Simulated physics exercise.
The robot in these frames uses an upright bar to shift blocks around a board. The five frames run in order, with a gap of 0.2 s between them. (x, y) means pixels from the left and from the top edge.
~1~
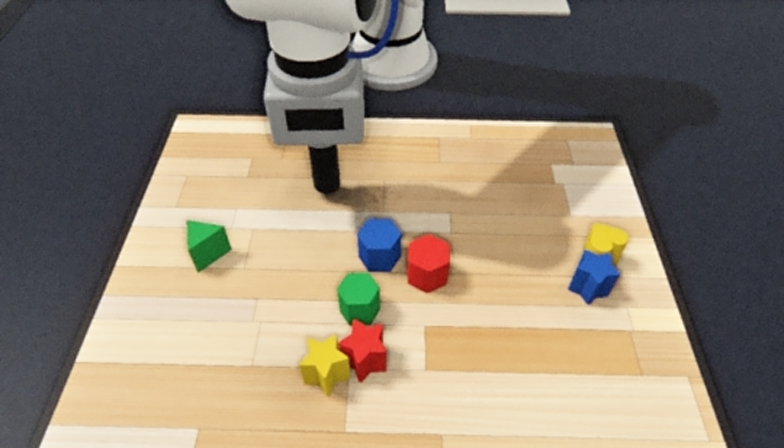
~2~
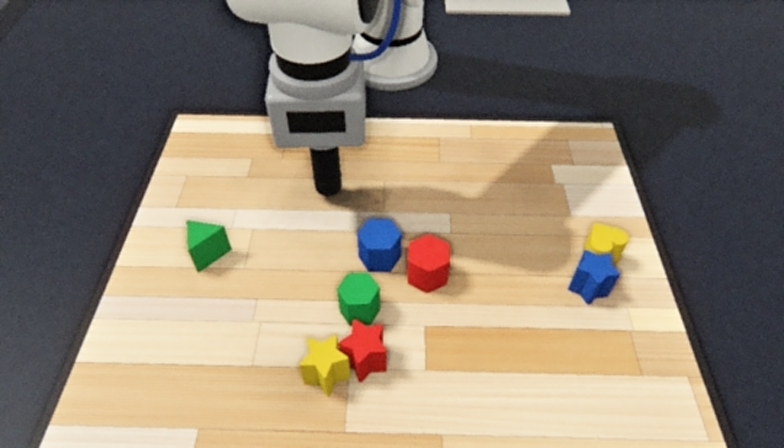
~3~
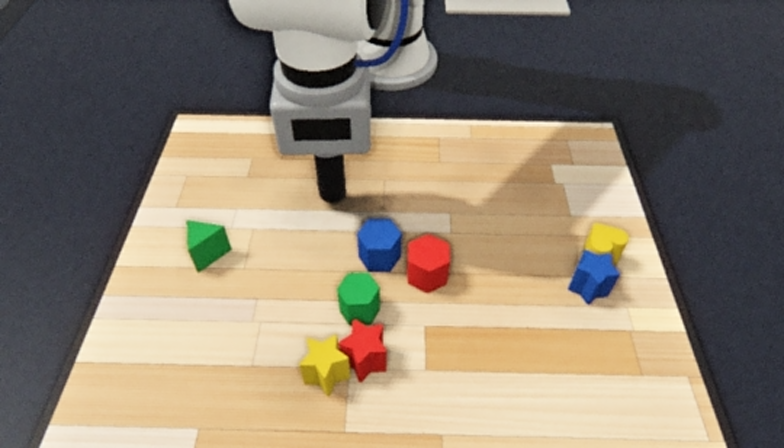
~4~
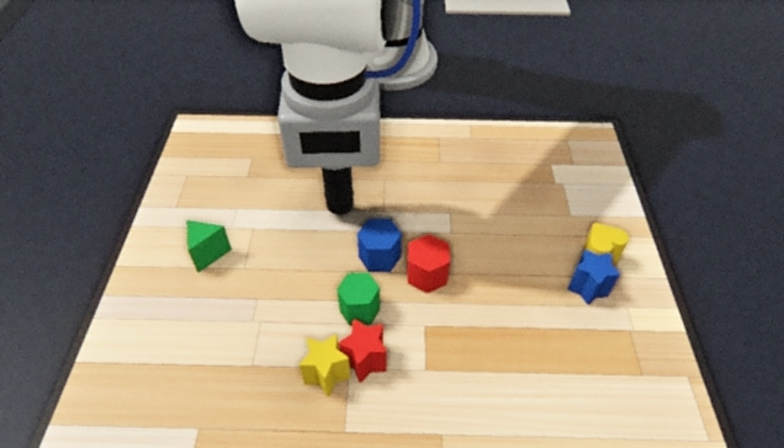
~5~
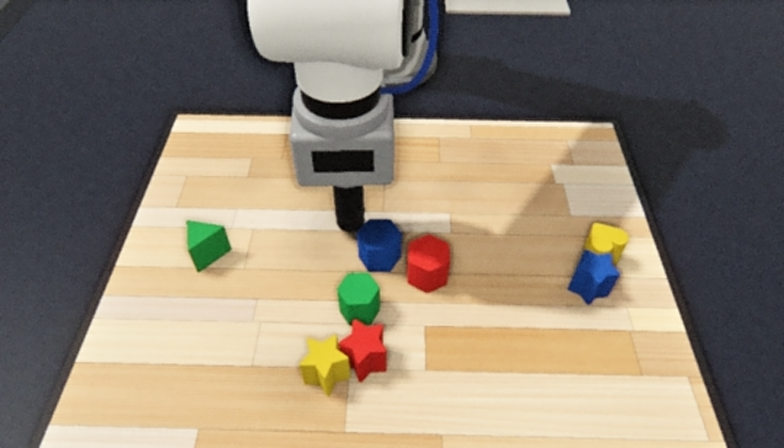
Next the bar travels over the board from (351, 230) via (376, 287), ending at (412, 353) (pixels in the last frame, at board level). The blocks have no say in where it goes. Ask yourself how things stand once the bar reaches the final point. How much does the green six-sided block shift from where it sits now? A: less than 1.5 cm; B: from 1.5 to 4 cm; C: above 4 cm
B (from 1.5 to 4 cm)
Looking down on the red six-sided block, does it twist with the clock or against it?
Spin direction: Counter-clockwise.
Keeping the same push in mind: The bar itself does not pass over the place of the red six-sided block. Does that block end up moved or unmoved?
The red six-sided block will not stay where it is.
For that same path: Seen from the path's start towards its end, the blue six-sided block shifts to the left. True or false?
The statement is correct.
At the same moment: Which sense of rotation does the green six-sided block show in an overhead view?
From overhead, clockwise.
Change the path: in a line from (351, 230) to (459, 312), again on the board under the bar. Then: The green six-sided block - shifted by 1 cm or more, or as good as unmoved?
From what I can tell, it will keep its place.
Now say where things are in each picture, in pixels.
The first picture shows tip of the bar (327, 185), middles of tops, green six-sided block (358, 288), red star (364, 340), blue six-sided block (379, 233), red six-sided block (429, 252).
The second picture shows bar (329, 187), nothing pushed.
The third picture shows bar (333, 194), nothing pushed.
The fourth picture shows bar (340, 206), nothing pushed.
The fifth picture shows bar (351, 222), green six-sided block (358, 288), red star (364, 340), blue six-sided block (379, 233), red six-sided block (429, 252).
The first path, step by step. One third of the way, bar (367, 260); blue six-sided block (402, 256), turned 30° anticlockwise; red six-sided block (444, 257).
Two thirds of the way, bar (388, 302); green six-sided block (357, 305), turned 55° clockwise; blue six-sided block (427, 282), turned 80° anticlockwise; red six-sided block (459, 259), turned 40° anticlockwise.
At the end, bar (413, 347); green six-sided block (358, 307), turned 65° clockwise; red star unmoved; blue six-sided block (432, 289), turned 110° anticlockwise; red six-sided block (459, 259), turned 40° anticlockwise.
